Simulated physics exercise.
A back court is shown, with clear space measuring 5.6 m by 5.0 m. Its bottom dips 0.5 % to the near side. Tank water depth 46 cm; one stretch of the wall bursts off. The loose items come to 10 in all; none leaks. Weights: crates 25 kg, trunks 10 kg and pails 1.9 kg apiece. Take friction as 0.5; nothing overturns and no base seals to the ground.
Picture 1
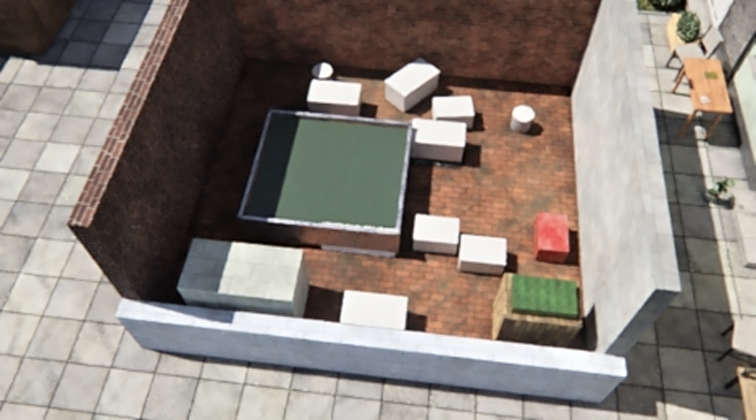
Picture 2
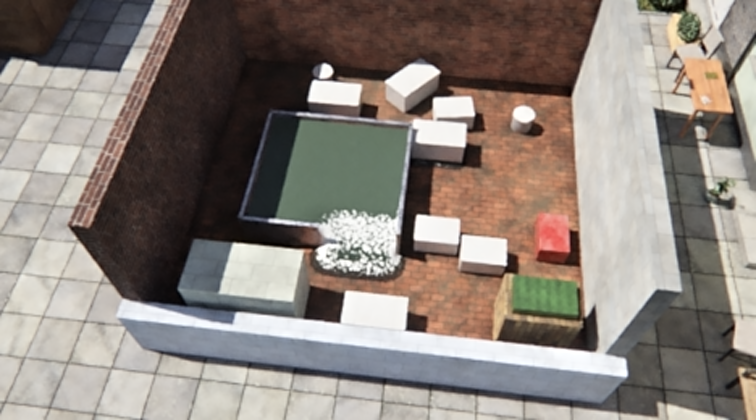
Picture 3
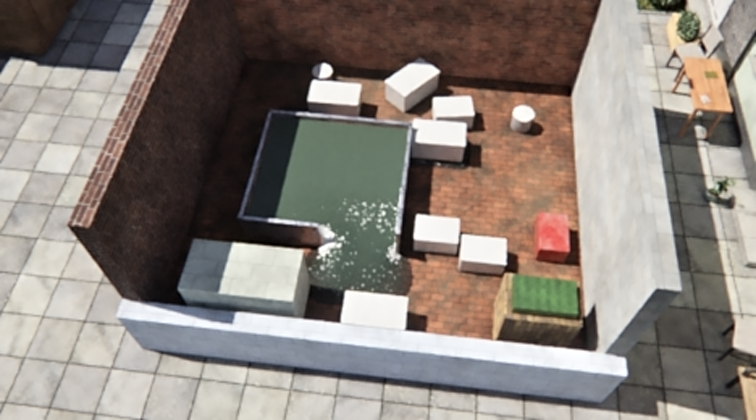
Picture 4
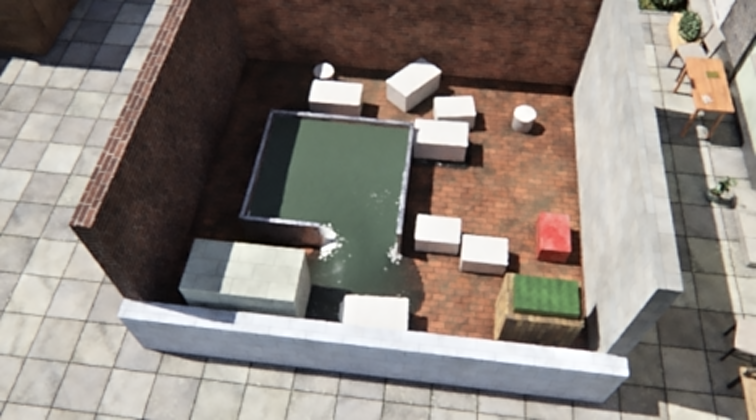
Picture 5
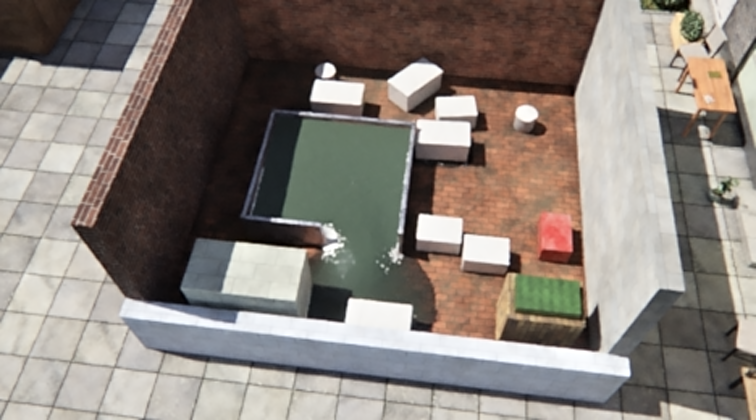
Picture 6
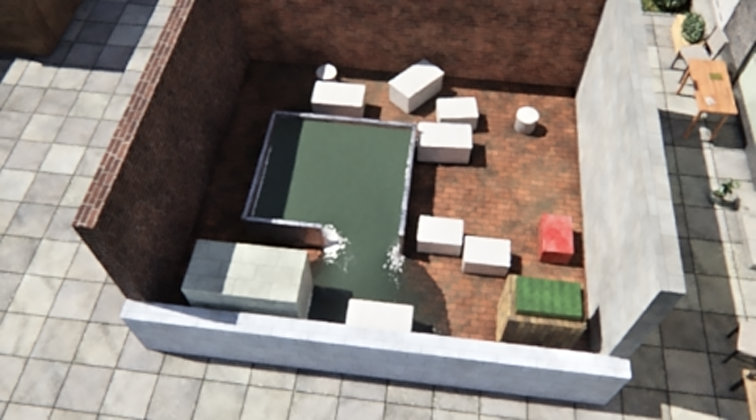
Water bursts from the near side of a dark green, square tank in a brick-walled courtyard, seen from high above by a nearly still camera. White blocks lie around the tank and along the near wall, with a red crate and a grass-topped box at right. White foam surges out, then thins as dark water spreads toward the near wall, while the blocks barely move.
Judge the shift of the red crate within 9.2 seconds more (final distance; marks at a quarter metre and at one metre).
Badly dislodged.
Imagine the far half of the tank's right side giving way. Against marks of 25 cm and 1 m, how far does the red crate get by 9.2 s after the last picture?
Well, the red crate scoots a modest distance.
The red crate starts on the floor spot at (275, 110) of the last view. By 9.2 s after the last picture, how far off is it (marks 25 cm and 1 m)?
Well, it rests almost unmoved.
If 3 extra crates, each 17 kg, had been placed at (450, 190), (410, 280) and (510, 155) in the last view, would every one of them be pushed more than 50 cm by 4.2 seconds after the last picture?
So that's within the threshold, beyond the threshold and within the threshold, in that sequence.
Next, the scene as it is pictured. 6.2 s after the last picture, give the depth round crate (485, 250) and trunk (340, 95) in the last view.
7 and 0 cm.
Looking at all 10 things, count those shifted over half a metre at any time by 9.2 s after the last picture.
I make that 7.
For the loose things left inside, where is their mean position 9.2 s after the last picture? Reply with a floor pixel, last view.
Near (398, 144).
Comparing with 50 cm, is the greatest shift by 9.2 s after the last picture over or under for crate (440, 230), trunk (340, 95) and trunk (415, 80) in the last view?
First one stayed inside, second one stayed inside, third one went too far.
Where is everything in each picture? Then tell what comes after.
In the first picture, the red crate at (553, 232) rests on the ground; 3.9 m2 under water; 0 of 10 have shifted.
In the second picture, the red crate at (554, 232), on the bottom; water covers 4.4 m2; 0 of 10 have shifted.
In the third picture, the red crate at (554, 231) rests on the ground; water covers 5.0 m2; 0 of 10 have shifted.
In the fourth picture, the red crate at (555, 231) rests on the ground; 5.6 m2 under water; 0 of 10 have shifted.
In the fifth picture, the red crate at (557, 231), on the bottom; 6.1 m2 under water; 1 of 10 have shifted.
In the sixth picture, the red crate at (558, 233), on the bottom; 6.4 m2 under water; 1 of 10 have shifted.
Then, 1.2 s after the last picture the red crate is near (558, 233), 0.0 m from its start, aground; 1 afloat.
Then, 3.8 s after the last picture the red crate is near (572, 173), 1.1 m from its start, aground; 1 afloat.
Then, 6.2 s after the last picture the red crate is near (551, 100), 2.5 m from its start, aground; 3 afloat.
Then, 9.2 s after the last picture the red crate is near (473, 88), 2.9 m from its start, aground; 6 afloat.
